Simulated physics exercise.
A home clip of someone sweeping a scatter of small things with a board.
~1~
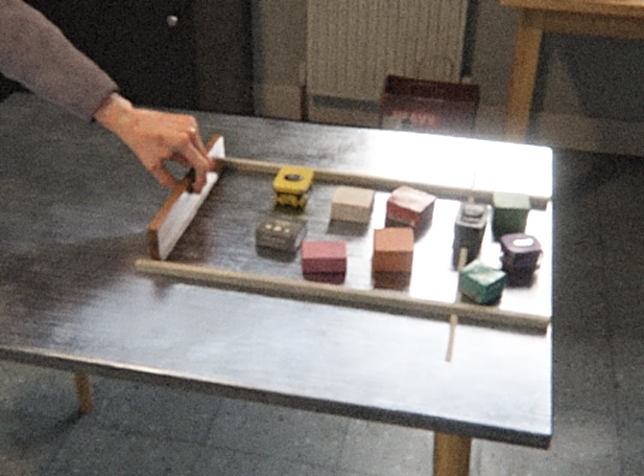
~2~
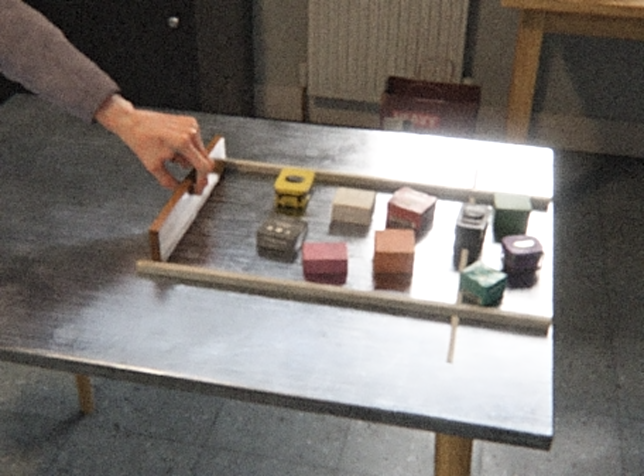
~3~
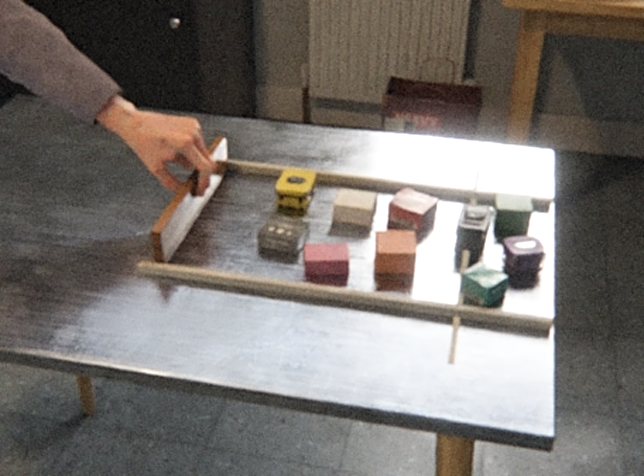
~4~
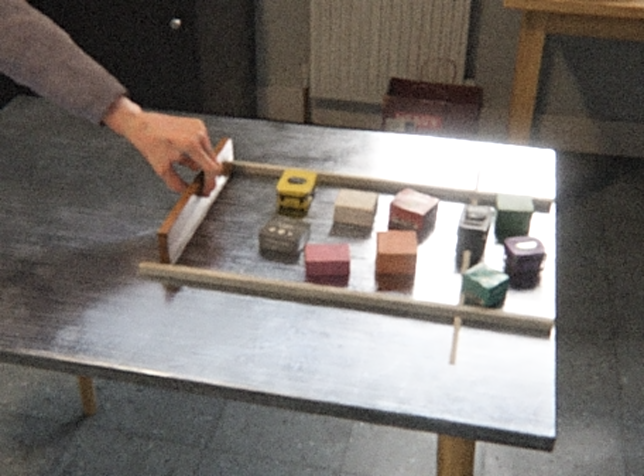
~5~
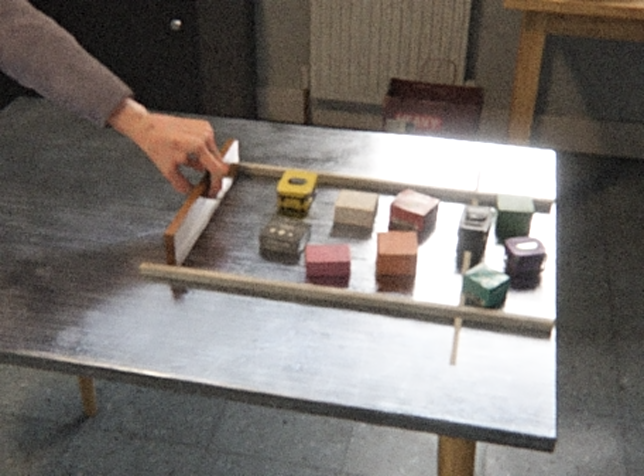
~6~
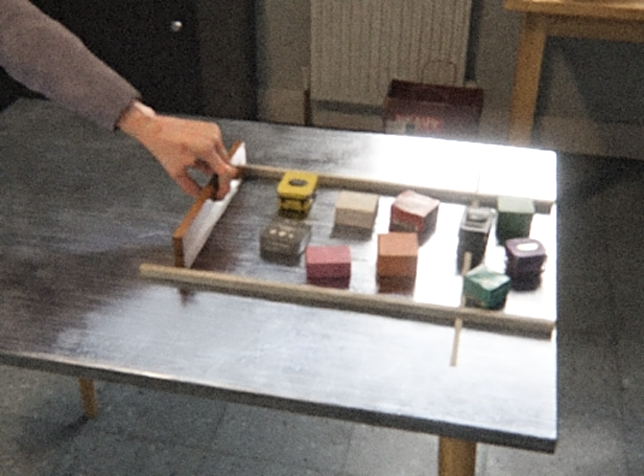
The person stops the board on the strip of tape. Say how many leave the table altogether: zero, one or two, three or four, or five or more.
Outcome: The number that fall off is three or four.
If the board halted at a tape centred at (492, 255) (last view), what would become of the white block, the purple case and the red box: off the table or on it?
The white block is kept, the purple case drops off, the red box falls.
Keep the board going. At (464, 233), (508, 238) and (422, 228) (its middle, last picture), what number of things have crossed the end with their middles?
In that order 3, 7 and 1.
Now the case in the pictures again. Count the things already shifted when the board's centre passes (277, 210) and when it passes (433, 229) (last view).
The counts are 2 and 10.
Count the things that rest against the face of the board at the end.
3 of them.
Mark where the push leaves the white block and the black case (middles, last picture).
About (527, 230), and the other about (534, 247).
Soon after, none off yet; purple case at rest near (525, 257); green block at rest near (514, 213); turquoise box at rest near (486, 286).
Then, none off yet; purple case moving near (533, 261); green block tipped a little near (569, 215); turquoise box moved a little near (503, 294).
At rest, the number that fall off is three or four; fallen, red box, green block and purple case.
